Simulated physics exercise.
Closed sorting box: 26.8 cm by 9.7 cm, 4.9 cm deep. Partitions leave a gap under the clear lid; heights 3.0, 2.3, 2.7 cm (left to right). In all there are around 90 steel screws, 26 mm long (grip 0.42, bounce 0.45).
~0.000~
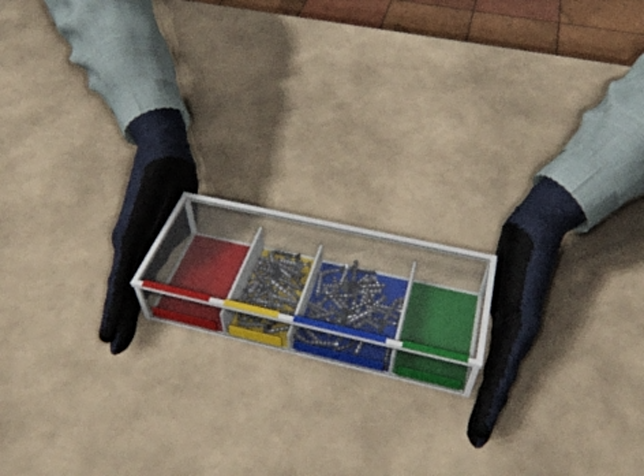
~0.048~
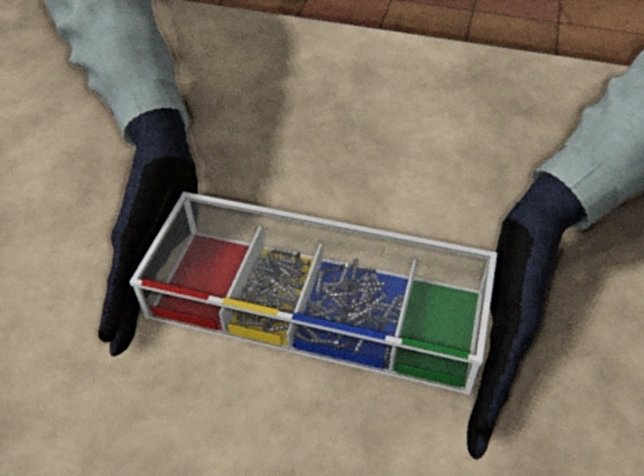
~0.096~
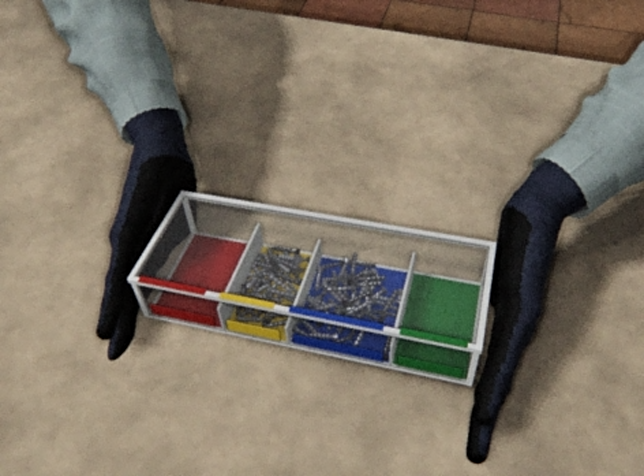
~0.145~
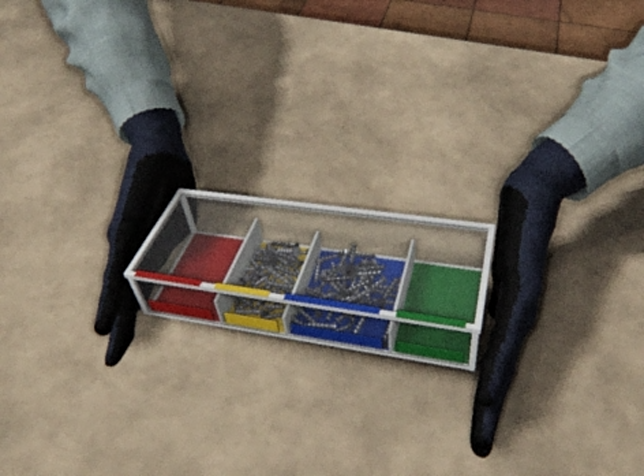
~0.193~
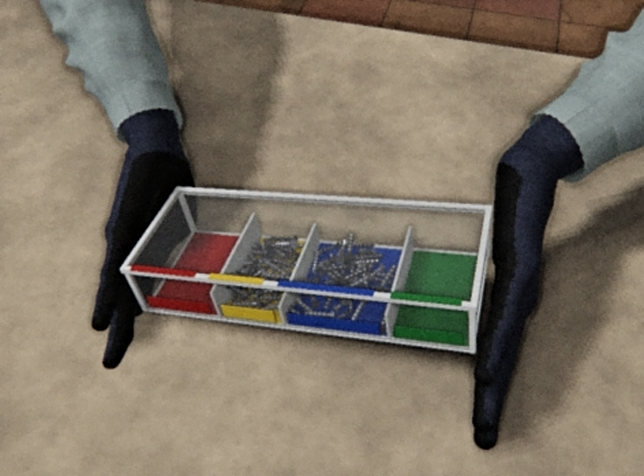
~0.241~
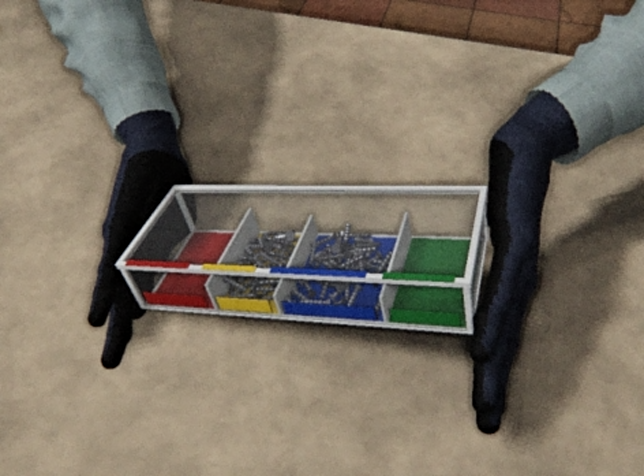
On a mottled beige surface with a strip of reddish-brown tiles along the top edge, seen from above at an angle, nothing in the background shifts. Two dark-gloved hands in pale blue-green sleeves flank a clear box with red, yellow, blue and green sections, steel screws heaped in the yellow and blue. The hands gradually tilt and turn the box, its right front rising, while the screws stay in their two sections.
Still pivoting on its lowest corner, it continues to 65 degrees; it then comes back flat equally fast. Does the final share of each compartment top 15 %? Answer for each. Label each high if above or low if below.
Red: Low; blue: High; green: Low; yellow: High.
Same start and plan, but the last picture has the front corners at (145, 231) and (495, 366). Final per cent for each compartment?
Each compartment ends like this: Red 0 per cent, blue 55 per cent, green 0 per cent, yellow 40 per cent.
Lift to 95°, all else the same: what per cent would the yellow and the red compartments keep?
In per cent, yellow 60 and red 35.
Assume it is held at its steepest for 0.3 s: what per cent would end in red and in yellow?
Final amounts would be red 0% and yellow 50%.
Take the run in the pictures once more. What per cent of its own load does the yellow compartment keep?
Around 100 per cent of it.
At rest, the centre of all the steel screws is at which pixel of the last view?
Centre at rest: Approx. (288, 277) px.
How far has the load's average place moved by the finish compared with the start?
It moves around 2.5 centimetres.
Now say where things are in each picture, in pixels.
The first picture shows box tilt 0 degrees, front corners at (138, 282) and (476, 361); blue 55 %, yellow 45 %.
The second picture shows box tilt 1 degrees, front corners at (137, 281) and (476, 358).
The third picture shows box tilt 3 degrees, front corners at (135, 278) and (476, 346), lowest corner left back.
The fourth picture shows box tilt 7 degrees, front corners at (131, 273) and (475, 326), lowest corner left back.
The fifth picture shows box tilt 11 degrees, front corners at (128, 268) and (471, 304), lowest corner left back.
The sixth picture shows box tilt 15 degrees, front corners at (123, 264) and (465, 281), lowest corner left back; blue 55 %, yellow 45 %. The box's pace is about 85 degrees a second.
After 0.93 s, tilt 64 degrees; blue 50 %, yellow 50 %.
Then, at 1.39 s, tilt 28 degrees; red 5 %, blue 45 %, yellow 50 %.
Then, at 1.93 s, tilt 0 degrees; red 5 %, blue 45 %, yellow 50 %.
By 2.4 s all is still; red 5 %, blue 45 %, green 0 %, yellow 50 %.
